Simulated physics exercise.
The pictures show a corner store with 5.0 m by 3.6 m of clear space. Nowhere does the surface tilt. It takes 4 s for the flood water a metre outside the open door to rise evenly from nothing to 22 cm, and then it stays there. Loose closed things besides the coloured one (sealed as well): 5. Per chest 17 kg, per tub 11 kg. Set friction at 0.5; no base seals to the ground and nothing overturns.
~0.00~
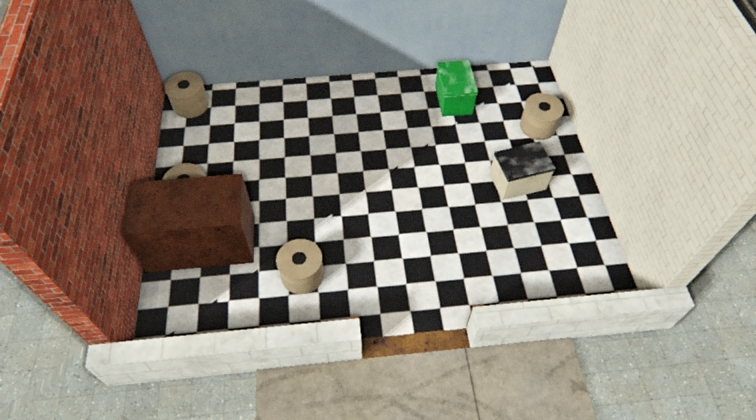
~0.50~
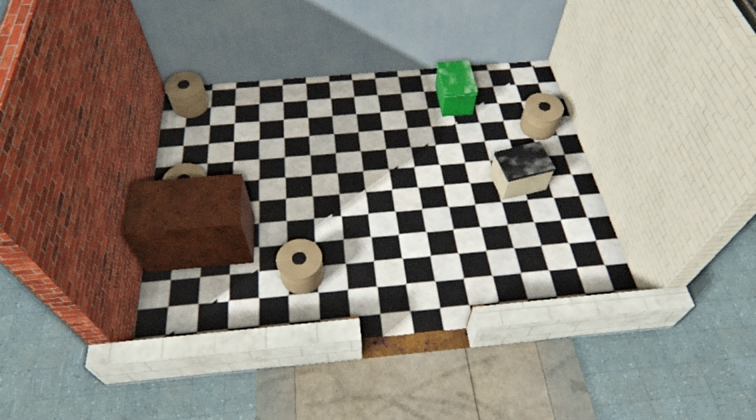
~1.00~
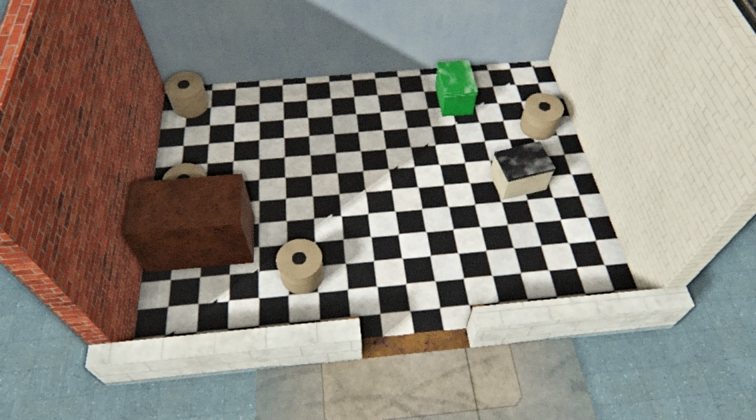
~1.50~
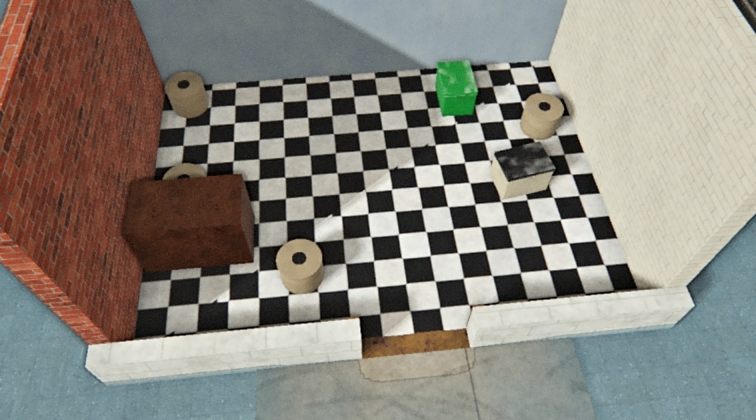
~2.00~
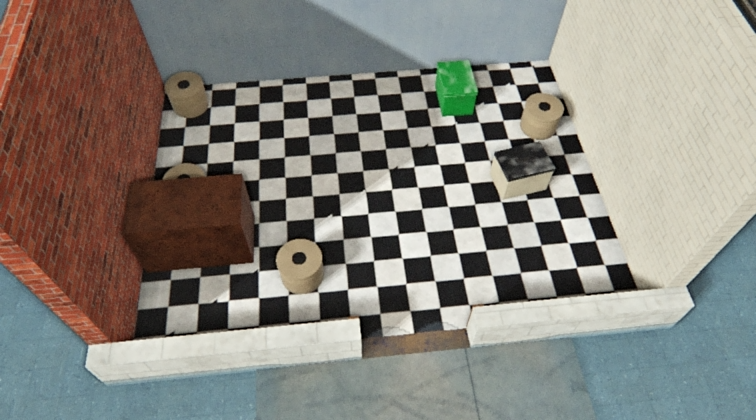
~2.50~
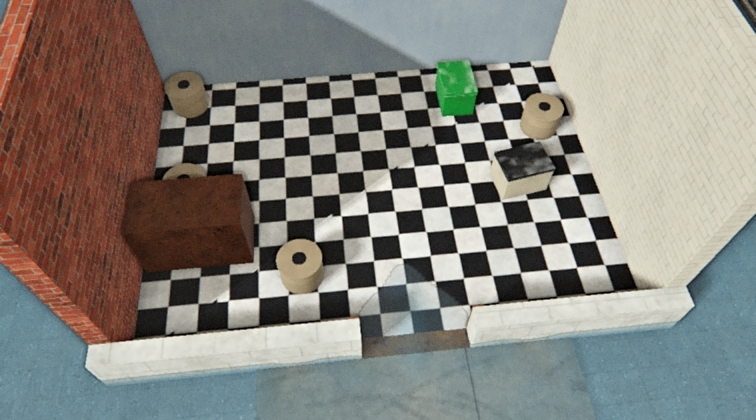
In a small shop with a checkered floor, the green chest, the tubs and the other boxes stayed put while water spread over the ground outside, then crept in through the front doorway.
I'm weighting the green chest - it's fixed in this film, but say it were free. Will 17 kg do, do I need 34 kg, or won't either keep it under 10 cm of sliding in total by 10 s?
You need 34 kg.
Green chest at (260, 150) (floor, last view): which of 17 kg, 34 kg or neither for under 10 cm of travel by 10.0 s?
Looking at the loads, both keep it.
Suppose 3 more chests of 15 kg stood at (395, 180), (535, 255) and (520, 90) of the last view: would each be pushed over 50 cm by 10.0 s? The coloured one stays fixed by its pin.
Answer by position: Outside the range; inside the range; inside the range.
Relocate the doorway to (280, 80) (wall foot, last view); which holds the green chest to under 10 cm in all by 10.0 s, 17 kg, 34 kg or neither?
Then the lighter mass suffices.
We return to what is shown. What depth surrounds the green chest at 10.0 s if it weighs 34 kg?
Something like 10 centimetres.
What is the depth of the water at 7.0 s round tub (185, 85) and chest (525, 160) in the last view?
Around 7 cm and 4 cm.
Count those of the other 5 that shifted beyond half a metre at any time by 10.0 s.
That comes to 1.
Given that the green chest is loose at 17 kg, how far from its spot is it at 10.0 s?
I'd put it at roughly 60 cm.
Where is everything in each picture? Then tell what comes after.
In the first picture, the green chest at (457, 77), on the bottom; 0.0 m2 under water; 0 of 6 have shifted.
In the second picture, the green chest at (457, 77), on the bottom; water covers 0.0 m2; 0 of 6 have shifted.
In the third picture, the green chest at (457, 77) rests on the ground; 0.0 m2 under water; 0 of 6 have shifted.
In the fourth picture, the green chest at (457, 77) rests on the ground; 0.0 m2 under water; 0 of 6 have shifted.
In the fifth picture, the green chest at (457, 77) rests on the ground; 0.0 m2 under water; 0 of 6 have shifted.
In the sixth picture, the green chest at (457, 77) rests on the ground; 0.5 m2 under water; 0 of 6 have shifted.
After 3.5 s the green chest would be 0 cm from its start with 17 kg and 0 cm from its start with 34 kg; 0 cm of water round it then.
After 4.5 s the green chest would be 0 cm from its start with 17 kg and 0 cm from its start with 34 kg; 0 cm of water round it then.
After 7.0 s the green chest would be 0 cm from its start with 17 kg and 0 cm from its start with 34 kg; 5 cm of water round it then.
After 10.0 s the green chest would be 67 cm from its start with 17 kg and 0 cm from its start with 34 kg; 10 cm of water round it then.
